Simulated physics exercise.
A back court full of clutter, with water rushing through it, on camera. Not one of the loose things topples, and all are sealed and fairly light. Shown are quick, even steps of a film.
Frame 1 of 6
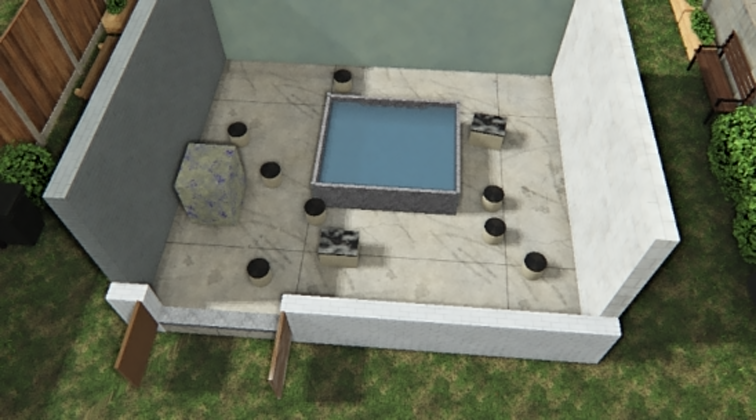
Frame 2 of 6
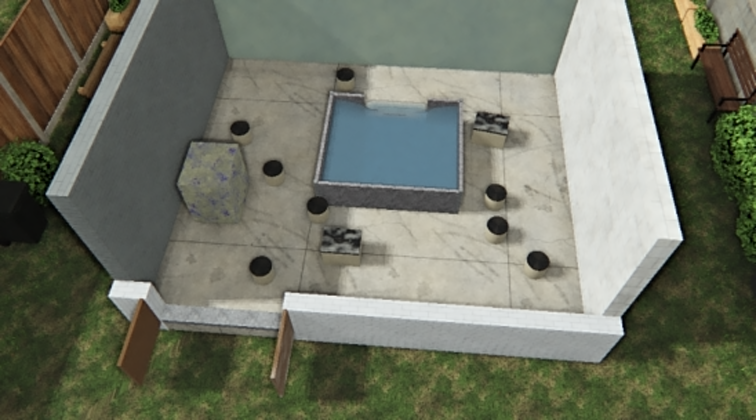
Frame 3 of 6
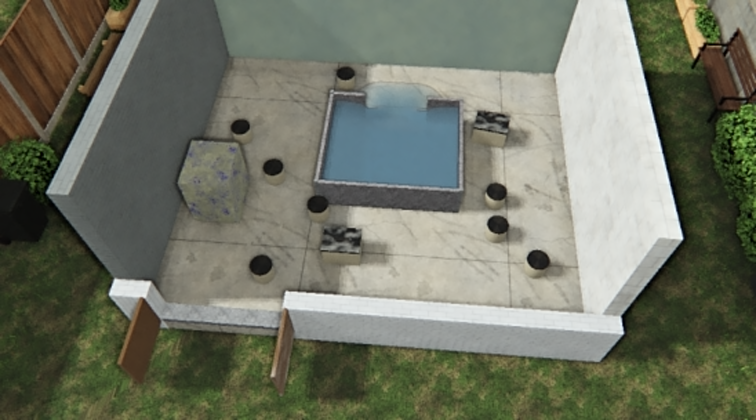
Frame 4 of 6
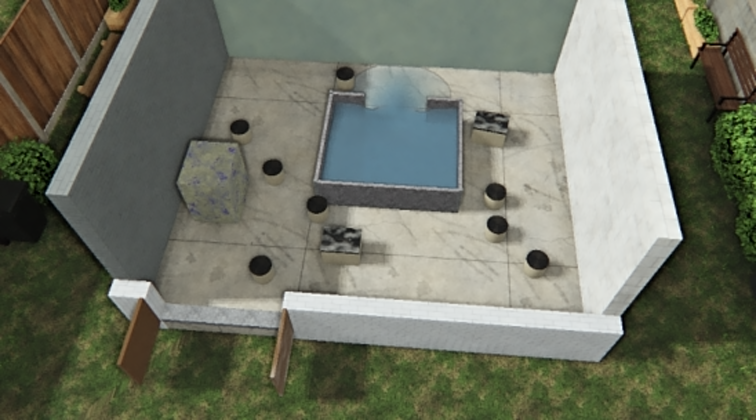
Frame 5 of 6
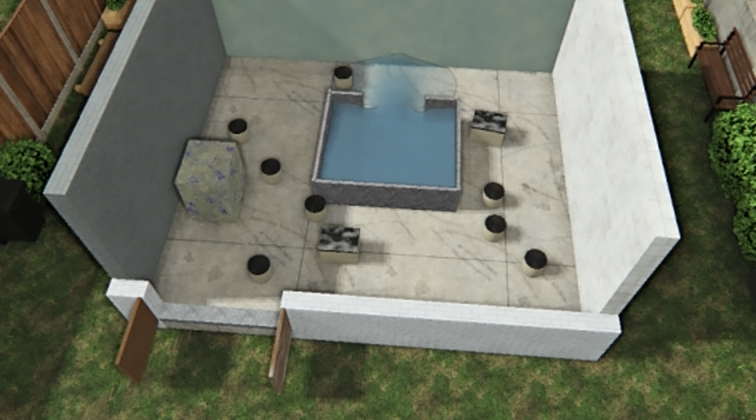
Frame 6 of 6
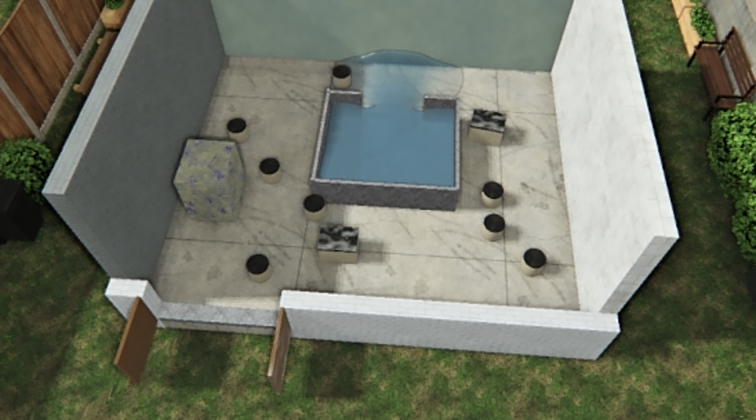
The clip opens on a walled back court seen from above, with dark-topped pots and blocks scattered around a raised pool of still blue water. A gap appears in the pool's far edge, and water pours through it, then spreads across the paving by the back wall while the scattered objects stay put.
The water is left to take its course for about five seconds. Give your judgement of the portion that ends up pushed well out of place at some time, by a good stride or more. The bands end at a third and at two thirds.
It sits mid-range.
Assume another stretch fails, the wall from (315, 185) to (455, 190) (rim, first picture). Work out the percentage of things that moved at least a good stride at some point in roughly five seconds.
Near 60 in a hundred.
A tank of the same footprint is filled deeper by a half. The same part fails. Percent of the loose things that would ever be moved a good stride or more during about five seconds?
About 70 %.
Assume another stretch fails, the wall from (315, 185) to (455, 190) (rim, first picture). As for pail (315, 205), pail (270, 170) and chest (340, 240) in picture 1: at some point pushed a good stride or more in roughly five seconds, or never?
As listed: Moved that far, no, shifted that much.
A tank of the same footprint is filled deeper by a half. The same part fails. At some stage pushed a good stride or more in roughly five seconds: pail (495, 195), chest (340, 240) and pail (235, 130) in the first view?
Note, listed order: Covered it / didn't cover it / covered it.
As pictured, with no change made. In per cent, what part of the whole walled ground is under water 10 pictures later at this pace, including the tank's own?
I reckon around 40 per cent.
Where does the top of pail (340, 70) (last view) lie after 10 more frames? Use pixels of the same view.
My guess is roughly (274, 95).
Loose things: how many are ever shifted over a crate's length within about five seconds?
The count is 6.
A moment on, 0 of 10 are well off their spots; 0 afloat.
Next, 1 of 10 are well off their spots; 0 afloat.
Later, 1 of 10 are well off their spots; 2 afloat.
In the end, 6 of 10 are well off their spots, and 6 have been at some point; 4 afloat.
